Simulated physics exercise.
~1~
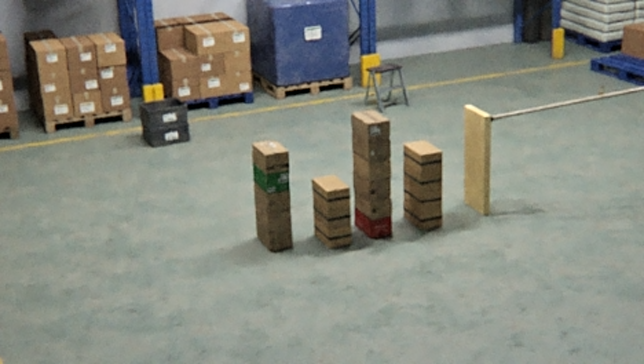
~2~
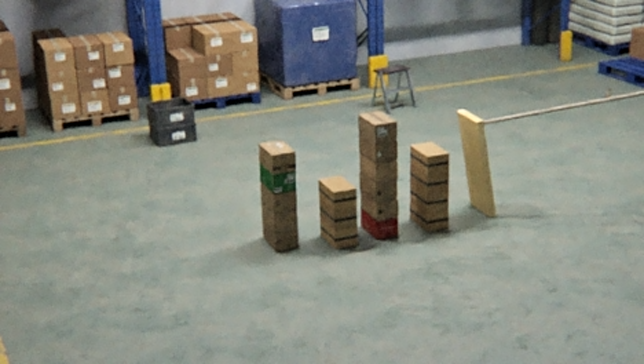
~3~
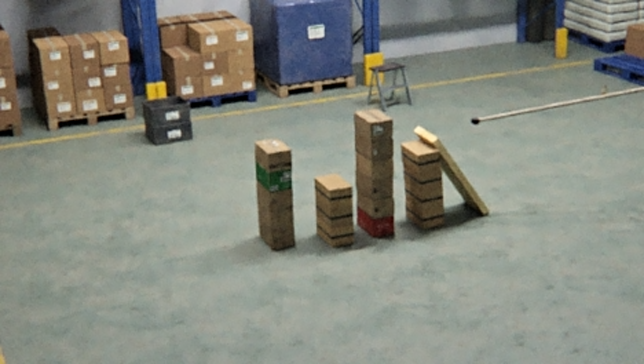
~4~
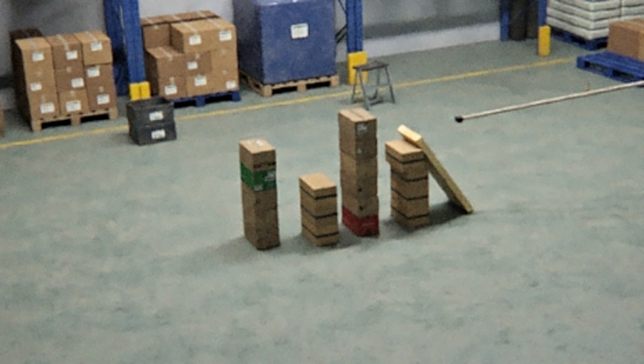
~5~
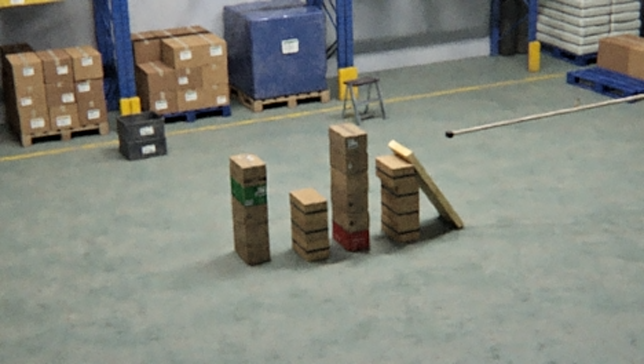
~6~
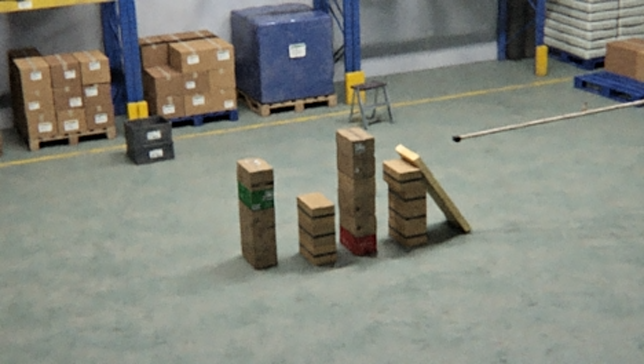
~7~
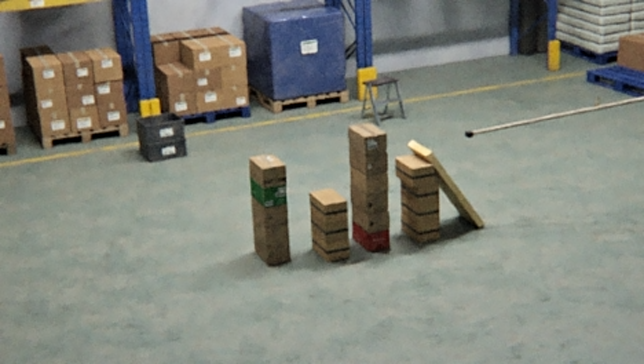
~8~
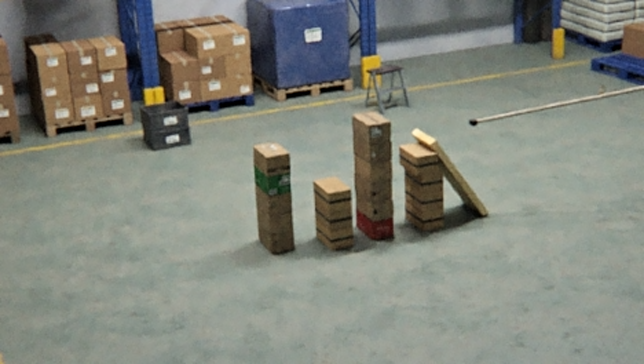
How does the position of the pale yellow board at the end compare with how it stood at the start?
At the start the board stands upright on the floor, but at the end it leans to the left against the rightmost pile of parcels.
Four piles of brown parcels stand in a loose row on the grey-green floor of a warehouse, seen from above by a slightly swaying camera. A pale yellow board stands upright at the right end of the row, with a long pole reaching it from the right edge. Behind are stacked cartons, a blue crate and a small step stool. The pole tips the board to the left, and it comes to rest against the nearest pile. All the piles stay standing, including those with the green and red parcels, and the board remains leaning there.
